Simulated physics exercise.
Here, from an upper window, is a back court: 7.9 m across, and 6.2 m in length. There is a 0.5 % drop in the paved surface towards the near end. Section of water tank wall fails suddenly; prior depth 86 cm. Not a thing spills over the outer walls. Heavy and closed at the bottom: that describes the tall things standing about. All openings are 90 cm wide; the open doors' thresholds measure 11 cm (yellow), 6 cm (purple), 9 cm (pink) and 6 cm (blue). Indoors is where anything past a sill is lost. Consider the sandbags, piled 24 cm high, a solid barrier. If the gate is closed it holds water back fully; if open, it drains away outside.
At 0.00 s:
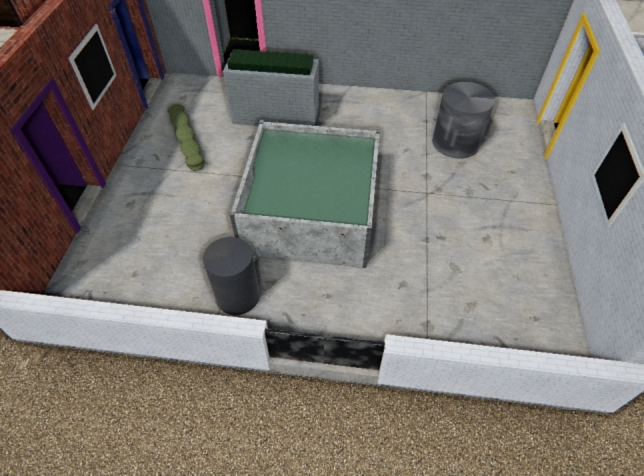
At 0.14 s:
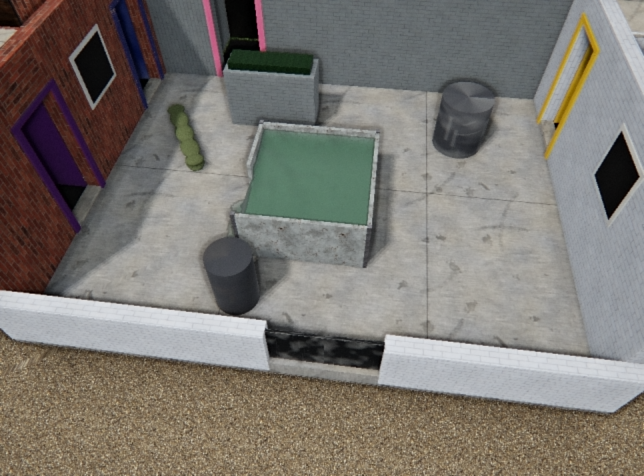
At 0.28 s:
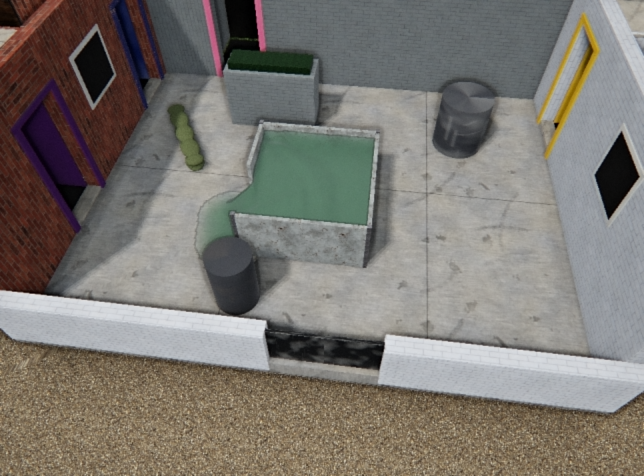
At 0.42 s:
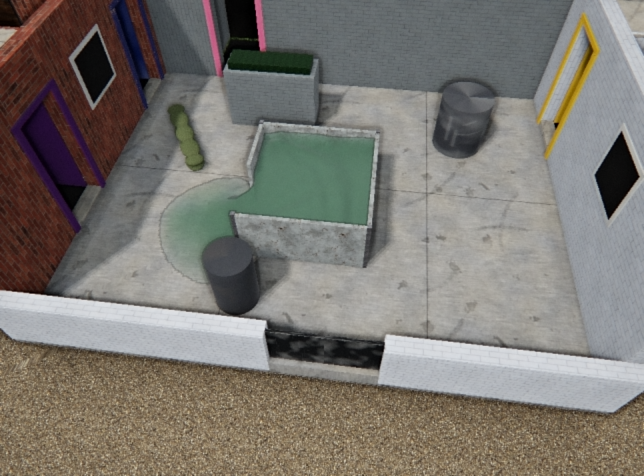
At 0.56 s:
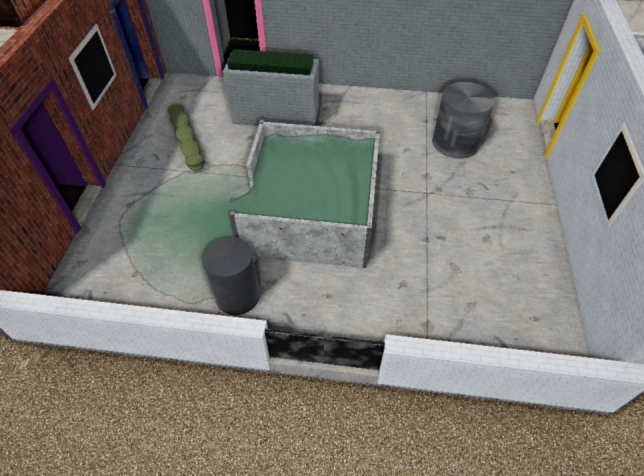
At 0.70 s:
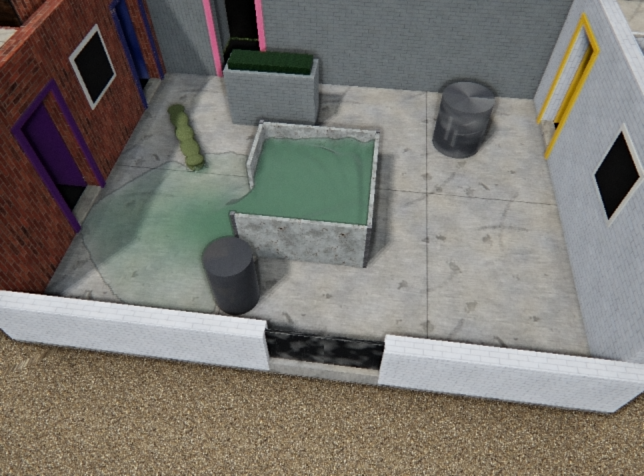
Paved back court seen from above, with green water bursting from a square tank's left side and spreading past a dark cylinder.
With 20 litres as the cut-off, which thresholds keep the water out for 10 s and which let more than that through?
Over 10 s: The yellow door holds it off; the purple door lets too much through; the pink door holds it off; the blue door lets too much through.
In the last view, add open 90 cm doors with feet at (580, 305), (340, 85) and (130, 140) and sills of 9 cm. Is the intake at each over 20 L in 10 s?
Taking them in order, the first gets too little, the second too little and the third enough.
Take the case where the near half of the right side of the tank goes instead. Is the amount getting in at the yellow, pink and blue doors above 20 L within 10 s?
Here's how it goes: Yellow exceeds it, pink falls short, blue exceeds it.
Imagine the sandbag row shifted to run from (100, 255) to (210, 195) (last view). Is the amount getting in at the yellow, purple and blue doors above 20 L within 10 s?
Yellow within the limit, purple exceeded, blue exceeded.
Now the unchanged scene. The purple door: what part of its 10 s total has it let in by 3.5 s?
Roughly 60%.
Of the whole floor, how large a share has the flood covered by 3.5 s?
I'd guess around 30 %.
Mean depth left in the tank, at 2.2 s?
Some 44 cm on average.
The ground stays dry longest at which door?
The answer is the yellow door.
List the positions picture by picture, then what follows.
In the first frame, the water tank at (311, 174) is whole and still, 86 cm deep.
In the second frame, the front is at a hidden place, 0.6 m from the gap at (248, 217); 0.3 m2 of floor is under water; 86 cm left at the back of the water tank.
In the third frame, the front is at (210, 204), 0.9 m from the gap at (248, 217); 1.0 m2 of floor is under water; 86 cm left at the back of the water tank.
In the fourth frame, water pours out at (249, 218) and has run 1.5 m, to (167, 213); typically 10 cm deep outside, 84 cm at the water tank's back.
In the fifth frame, water pours out at (249, 218) and has run 2.1 m, to (125, 226); typically 6 cm deep outside, 76 cm at the water tank's back.
In the sixth frame, water pours out at (248, 218) and has run 2.7 m, to (86, 225); typically 5 cm deep outside, 72 cm at the water tank's back.
After 1.4 s water covers 25 % of the floor and is deepest (60 cm) near (31, 318); yellow door not reached, purple door 16 cm at the sill, 90 L in, pink door not reached, blue door not reached.
After 2.2 s water covers 25 % of the floor and is deepest (46 cm) near (69, 248); yellow door not reached, purple door 25 cm at the sill, 259 L in, pink door not reached, blue door 4 cm at the sill, 0 L in.
After 3.5 s water covers 30 % of the floor and is deepest (28 cm) near (101, 191); yellow door not reached, purple door 25 cm at the sill, 461 L in, pink door 5 cm at the sill, 0 L in, blue door 9 cm at the sill, 1 L in.
After 6.0 s water covers 60 % of the floor and is deepest (20 cm) near (128, 143); yellow door not reached, purple door 17 cm at the sill, 683 L in, pink door 7 cm at the sill, 0 L in, blue door 10 cm at the sill, 23 L in.
After 10.0 s water covers 90 % of the floor and is deepest (13 cm) near (31, 318); yellow door 6 cm at the sill, 0 L in, purple door 12 cm at the sill, 793 L in, pink door 4 cm at the sill, 0 L in, blue door 7 cm at the sill, 40 L in.
